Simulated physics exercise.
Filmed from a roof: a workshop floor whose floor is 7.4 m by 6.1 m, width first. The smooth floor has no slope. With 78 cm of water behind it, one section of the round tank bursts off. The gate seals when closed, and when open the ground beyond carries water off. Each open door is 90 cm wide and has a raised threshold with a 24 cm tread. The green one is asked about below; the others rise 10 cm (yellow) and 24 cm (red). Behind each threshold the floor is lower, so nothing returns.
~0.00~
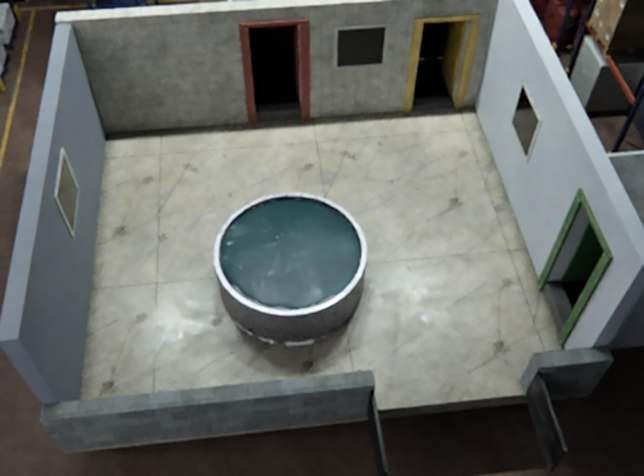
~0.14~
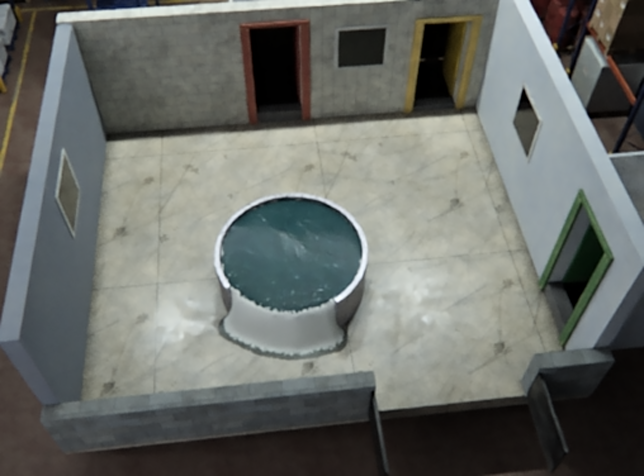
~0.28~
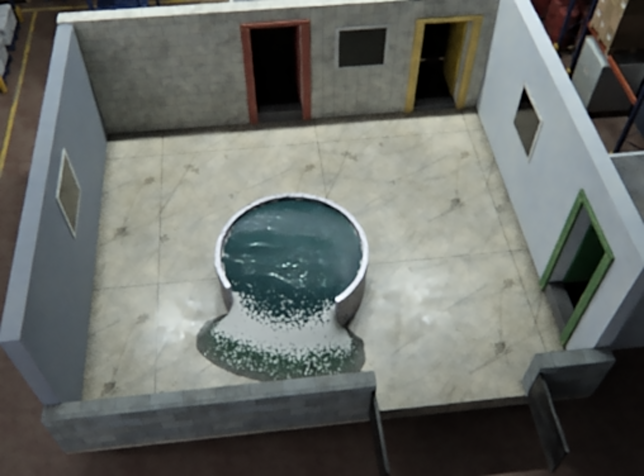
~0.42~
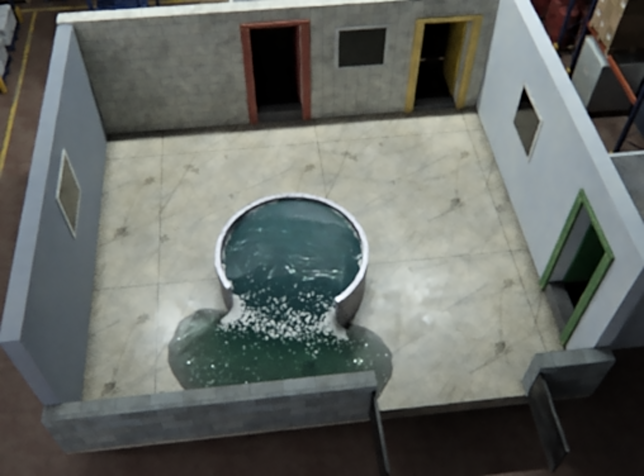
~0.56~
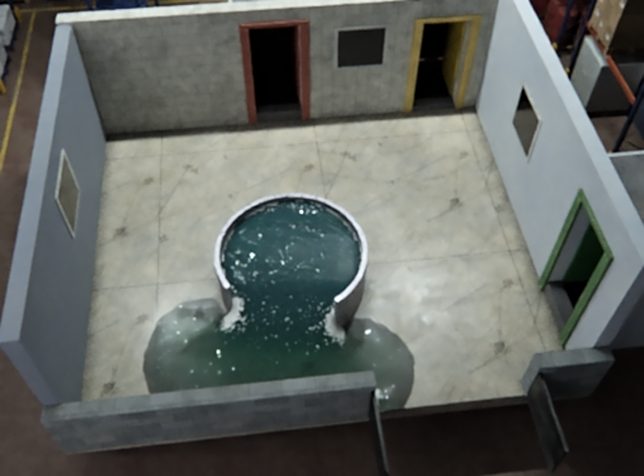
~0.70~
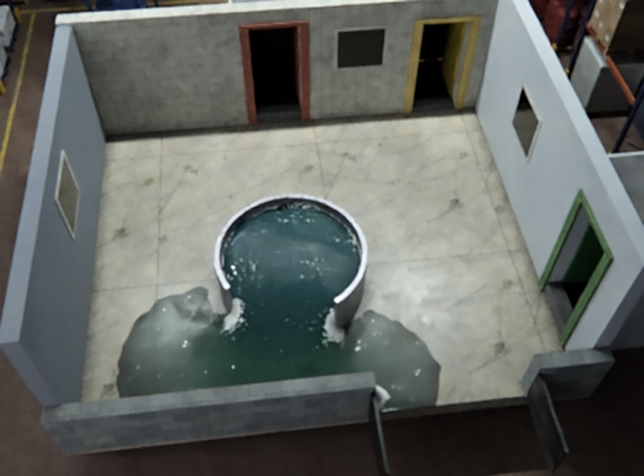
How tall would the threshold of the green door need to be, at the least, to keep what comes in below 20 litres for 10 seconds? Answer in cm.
It would have to be roughly 11.5 cm high.
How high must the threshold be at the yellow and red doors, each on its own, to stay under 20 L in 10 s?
Roughly 9.0 cm at yellow and 5.5 cm at red.
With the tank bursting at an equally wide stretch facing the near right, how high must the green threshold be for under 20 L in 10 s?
Some 22 cm.
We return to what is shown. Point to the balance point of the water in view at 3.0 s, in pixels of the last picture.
At about (257, 323).
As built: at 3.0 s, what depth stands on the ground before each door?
In cm: Yellow 0, green 17, red 0.
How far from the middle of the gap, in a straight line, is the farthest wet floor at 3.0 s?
Roughly 5.2 m.
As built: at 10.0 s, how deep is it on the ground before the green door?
About 3.5 cm.
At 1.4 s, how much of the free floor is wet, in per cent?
About 20 per cent.
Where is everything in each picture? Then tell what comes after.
The first picture shows still water, 78 cm deep, in the round tank at (291, 253); the green door at (569, 278) is dry.
In the second picture, the front is at (340, 345), 0.3 m from the gap at (280, 332); 0.4 m2 of floor is wet, 78 cm left at the back.
In the third picture, water pours out at (281, 333) and has run 0.8 m, to (348, 373); about 11 cm deep outside, 78 cm at the back.
In the fourth picture, the gap is at (281, 334), the front 1.3 m out at (193, 389); the back of the round tank holds 77 cm.
In the fifth picture, water pours out at (280, 335) and has run 1.8 m, to a hidden place; about 9 cm deep outside, 70 cm at the back.
In the sixth picture, the front is at a hidden place, 2.2 m from the gap at (280, 336); 6.1 m2 of floor is wet, 66 cm left at the back; 2.3 m in a straight line remain to the green door at (570, 279).
After 1.4 s water covers 20 % of the floor, deepest (55 cm) near (290, 394); it has not reached the green door.
After 3.0 s water covers 55 % of the floor, deepest (36 cm) near (79, 429); 17 cm at the green door, 0 litres in over its 25 cm threshold.
After 10.0 s water covers 100 % of the floor, deepest (12 cm) near (481, 150); 4 cm at the green door, 0 litres in over its 25 cm threshold.
At the green door as built, the water arrived by 2.3 s and peaked near 19 cm at 2.6 s.
With a threshold of 9.5 cm, 40 litres would have come in within the 10 s; with 12.5 cm, 14 litres. So under 20 litres takes about 11.5 cm.
